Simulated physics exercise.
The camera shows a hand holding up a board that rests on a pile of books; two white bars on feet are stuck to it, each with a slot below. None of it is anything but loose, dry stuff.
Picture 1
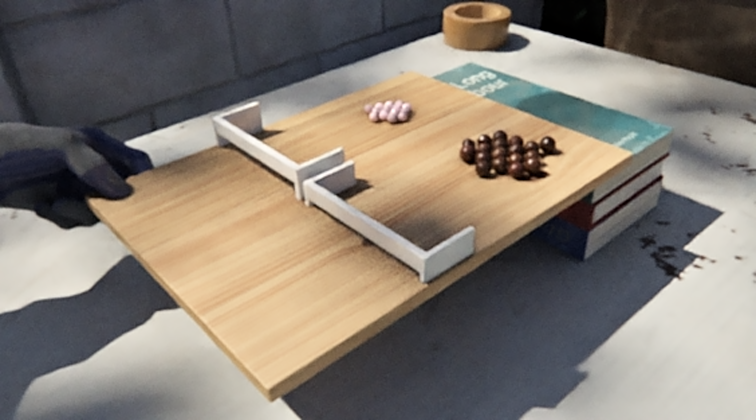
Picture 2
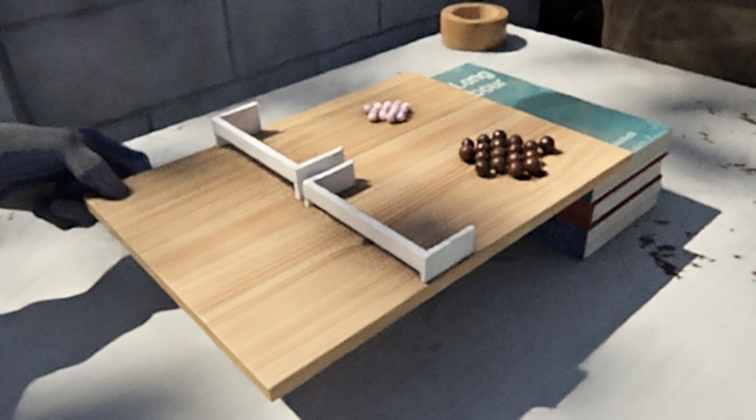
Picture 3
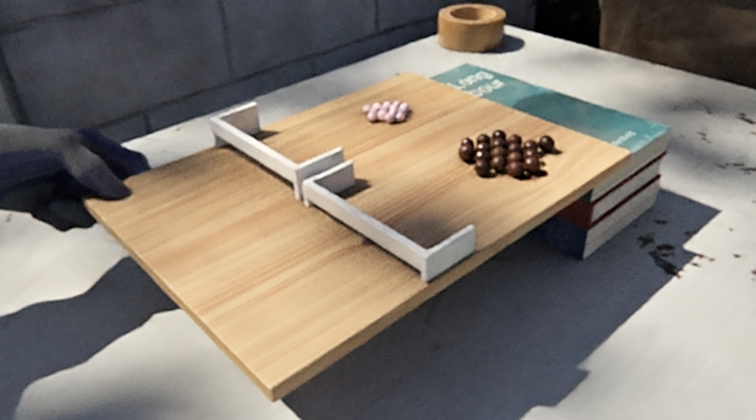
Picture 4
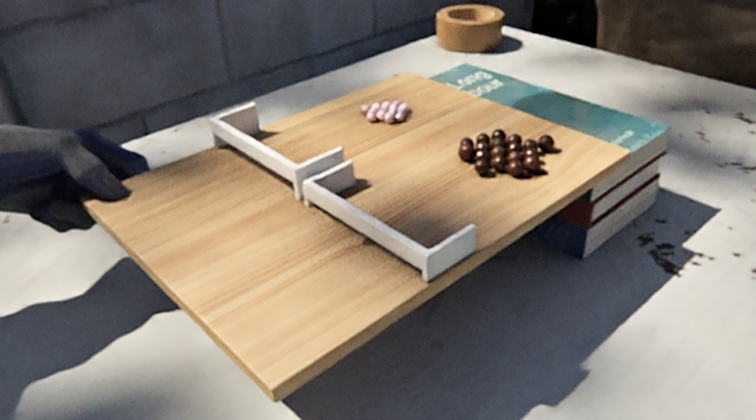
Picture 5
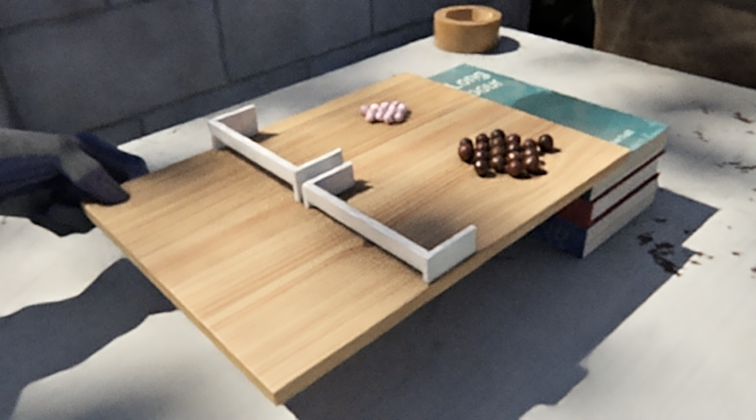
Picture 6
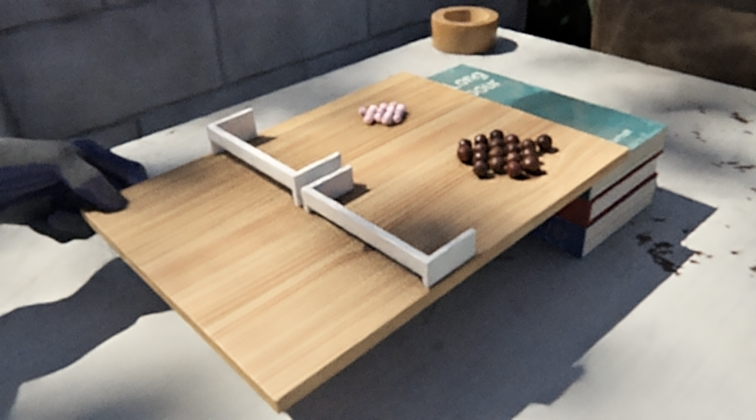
On a pale, sunlit tabletop beside a grey block wall, seen from above at an angle, a gloved hand at the left holds a wooden board whose far end rests on stacked books, the top one teal. Two white bars stand across the board, with pale pink pieces and dark brown balls beyond them, and a round tan bowl behind. The held end dips very slightly, while the pieces stay put.
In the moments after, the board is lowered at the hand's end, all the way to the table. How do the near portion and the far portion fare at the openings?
As it turns out, the near portion is kept back and the far portion clears the bar.
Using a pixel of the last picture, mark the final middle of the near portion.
Centre at rest, last picture: Close to (393, 277).
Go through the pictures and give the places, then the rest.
In the first picture, held end of the board at (275, 377), level; book pile at (521, 121), about a quarter as high as the board is long; near portion at (500, 155), a few chocolate balls; far portion at (387, 111), a few sugar pearls; near gate at (362, 223), its slot lower than a piece; far gate at (255, 148), its slot higher than a piece.
In the second picture, held end of the board at (276, 376), level; far portion at (386, 111).
In the third picture, held end of the board at (277, 377), level; near portion at (499, 155).
In the fourth picture, held end of the board at (278, 377), level; far portion at (384, 111).
In the fifth picture, held end of the board at (280, 380), level; near portion at (498, 154).
In the sixth picture, held end of the board at (282, 388), down by 2°; book pile at (515, 120); near portion at (497, 155), not moving; far portion at (381, 113), not moving; near gate at (362, 229); far gate at (251, 155).
Then, 0.29 s after the last picture, board sloping at 9°; near portion on its way down; far portion on its way down.
Then, 0.60 s after the last picture, board sloping at 15°; near portion has reached its gate; far portion has reached its gate.
Then, 0.97 s after the last picture, board resting at 15°; near portion has reached its gate; far portion all past its gate.
At rest, board resting at 15°; near portion gathered behind its gate; far portion all past its gate.
